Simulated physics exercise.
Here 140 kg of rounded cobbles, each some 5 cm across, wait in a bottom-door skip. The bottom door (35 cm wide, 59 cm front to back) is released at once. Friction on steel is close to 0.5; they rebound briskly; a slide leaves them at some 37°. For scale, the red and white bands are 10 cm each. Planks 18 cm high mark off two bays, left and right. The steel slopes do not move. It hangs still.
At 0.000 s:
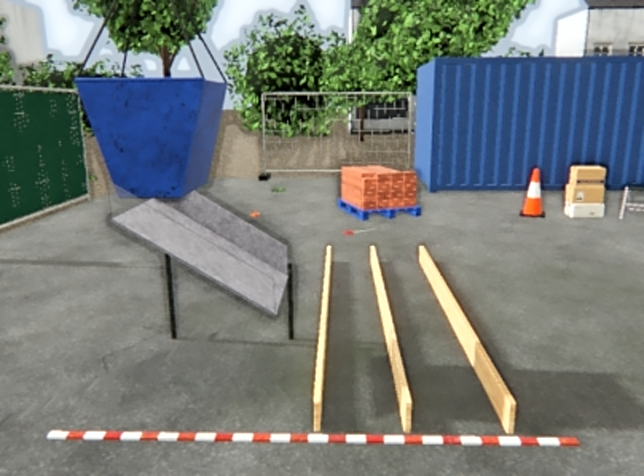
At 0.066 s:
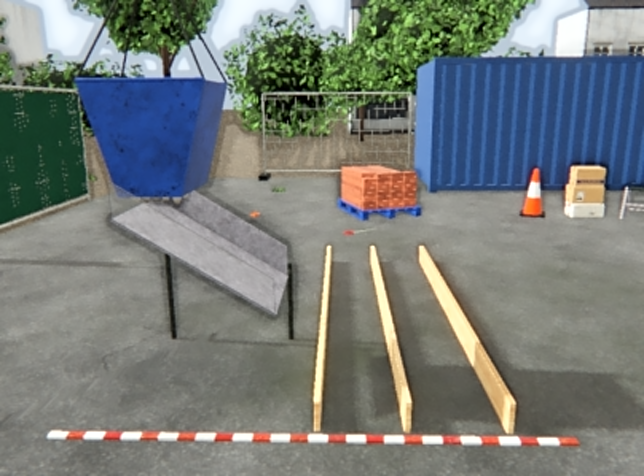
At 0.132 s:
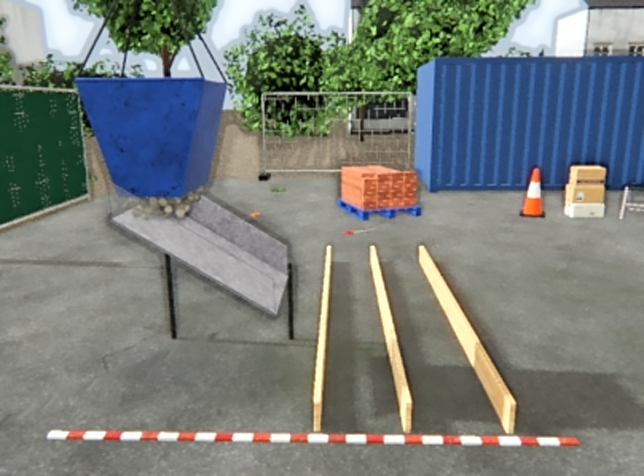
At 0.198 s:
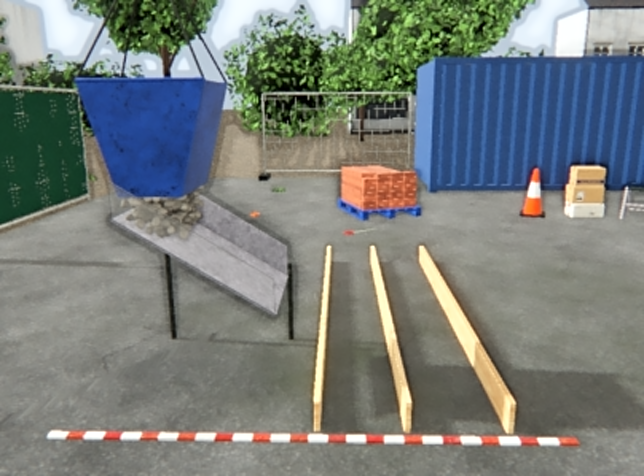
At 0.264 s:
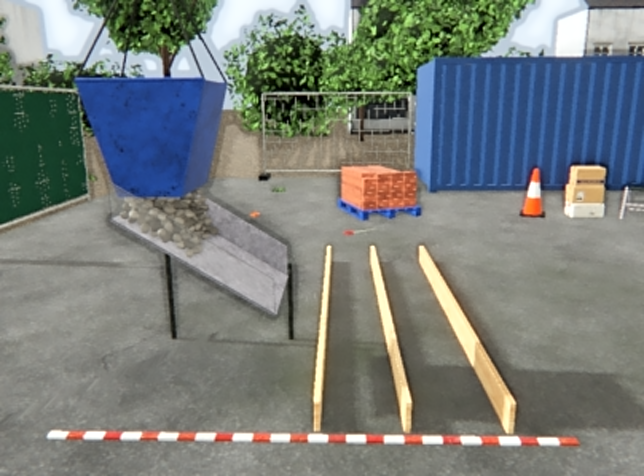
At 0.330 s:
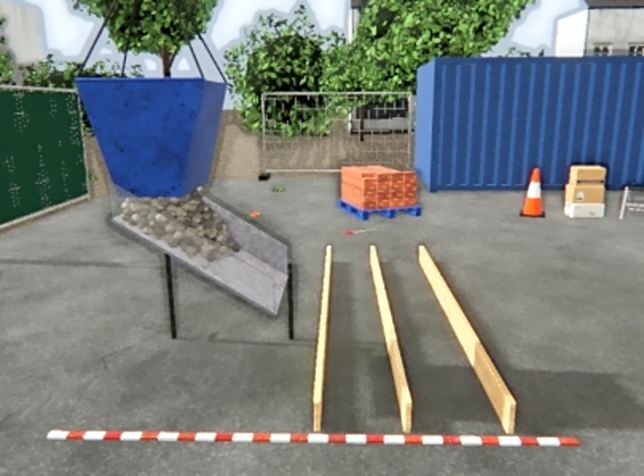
A big blue skip hangs still at the left above a sloping grey steel chute on thin dark legs, in a paved yard seen from a fixed, slightly raised view. Three wooden planks lie right of the chute behind a red and white striped line, with bricks, a blue container and an orange cone beyond. Rounded grey-brown stones emerge beneath the skip and spread down the chute's upper part.
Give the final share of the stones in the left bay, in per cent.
Close to 93 in a hundred.
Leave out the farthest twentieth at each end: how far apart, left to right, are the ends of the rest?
About 50 cm.
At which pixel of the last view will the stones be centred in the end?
Around (357, 363).
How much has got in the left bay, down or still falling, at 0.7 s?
About 5 per cent by then.
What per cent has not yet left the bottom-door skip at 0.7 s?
Roughly 0 per cent is still inside.
After 0.7 s, 1 % in the bottom-door skip, 82 % on the steel, 11 % falling or lying left of the bays, 6 % falling or lying in the left bay; the stones farthest right are at (366, 364).
After 1.1 s, 0 % in the bottom-door skip, 42 % on the steel, 18 % falling or lying left of the bays, 40 % falling or lying in the left bay; the stones farthest right are at (394, 358).
After 1.7 s, 0 % in the bottom-door skip, 1 % on the steel, 14 % falling or lying left of the bays, 84 % falling or lying in the left bay, 1 % falling or lying in the right bay; the stones farthest right are at (415, 361).
After 2.6 s, 0 % in the bottom-door skip, 6 % falling or lying left of the bays, 93 % falling or lying in the left bay, 1 % falling or lying in the right bay; the stones farthest right are at (423, 366).
After 4.5 s, 0 % in the bottom-door skip, 6 % left of the bays, 93 % in the left bay, 1 % in the right bay; the stones farthest right are at (423, 366).
